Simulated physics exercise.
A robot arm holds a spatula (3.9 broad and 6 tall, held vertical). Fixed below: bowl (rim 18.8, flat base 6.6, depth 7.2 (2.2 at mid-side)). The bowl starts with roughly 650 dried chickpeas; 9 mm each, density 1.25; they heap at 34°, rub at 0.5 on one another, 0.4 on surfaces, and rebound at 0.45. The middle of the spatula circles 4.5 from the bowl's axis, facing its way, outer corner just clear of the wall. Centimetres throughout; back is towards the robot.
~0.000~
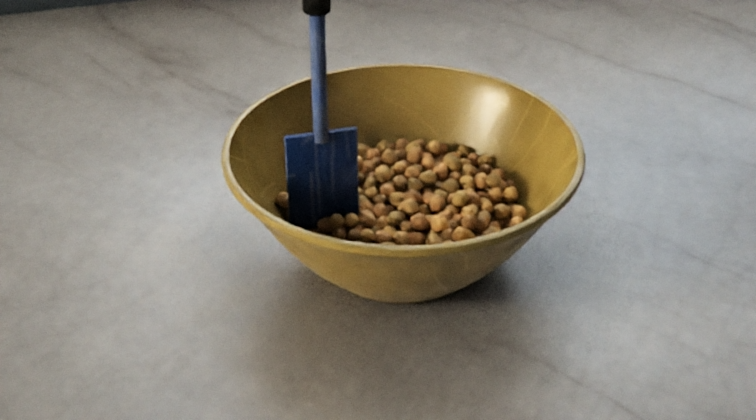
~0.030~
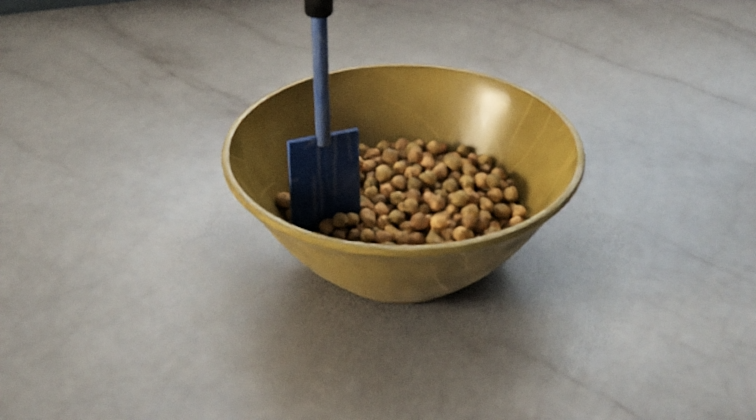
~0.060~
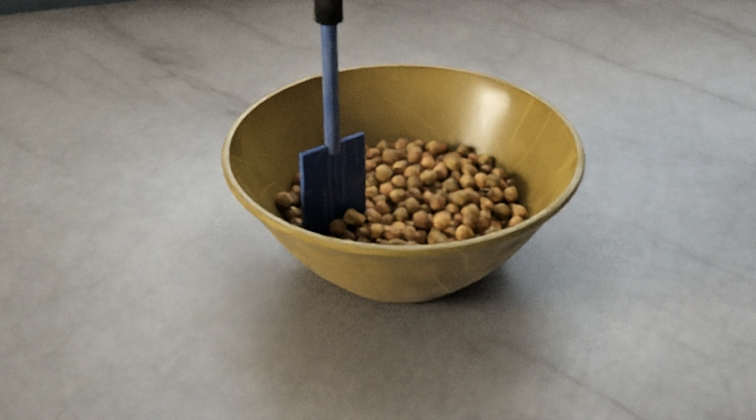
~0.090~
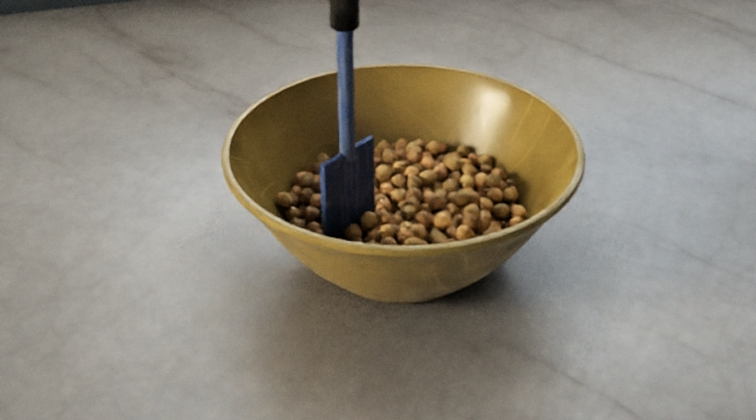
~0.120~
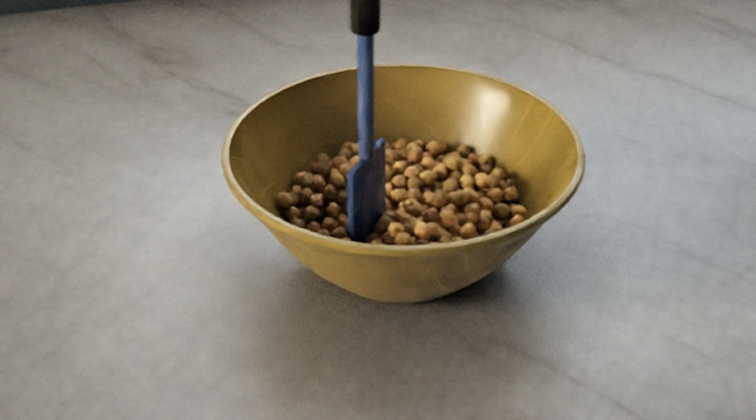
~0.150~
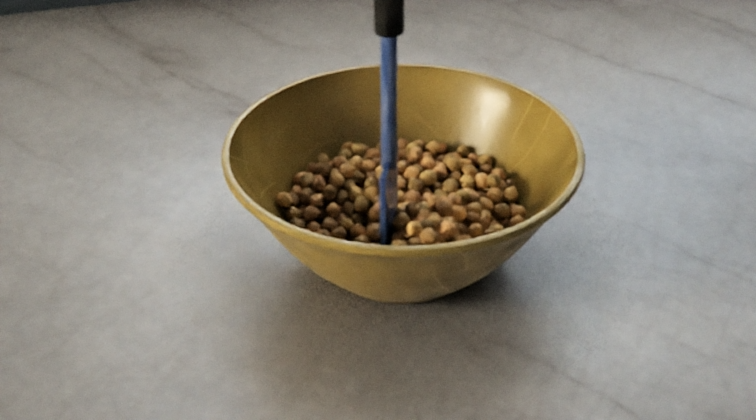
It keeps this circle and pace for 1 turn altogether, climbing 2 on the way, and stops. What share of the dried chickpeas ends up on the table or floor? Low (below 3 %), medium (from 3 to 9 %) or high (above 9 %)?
A low share, below 3 %, ends on the table or floor.
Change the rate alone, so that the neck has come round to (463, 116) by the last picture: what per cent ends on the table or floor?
Some 5 per cent.
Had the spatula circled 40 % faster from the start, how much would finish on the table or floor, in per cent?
In that case some 0 per cent.
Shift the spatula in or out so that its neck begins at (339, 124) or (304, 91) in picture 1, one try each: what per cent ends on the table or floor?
Some 0 and 0 per cent.
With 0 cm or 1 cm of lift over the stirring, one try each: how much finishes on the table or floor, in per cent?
About 0 and 0 per cent.
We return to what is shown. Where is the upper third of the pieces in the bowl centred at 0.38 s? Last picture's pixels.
At about (455, 172).
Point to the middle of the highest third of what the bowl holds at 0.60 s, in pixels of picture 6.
Near (387, 166).
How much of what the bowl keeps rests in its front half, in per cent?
Roughly 45 per cent.
After 0.38 s, 179° round, highest piece 8 above the table; 646 in the bowl.
After 0.60 s, 293° round, highest piece 8 above the table; 646 in the bowl.
After 0.91 s, 0° round, highest piece 6 above the table; 646 in the bowl.
After 1.61 s, 0° round, highest piece 6 above the table; 646 in the bowl.
At rest, 646 in the bowl. That is 0 % on the table or floor.
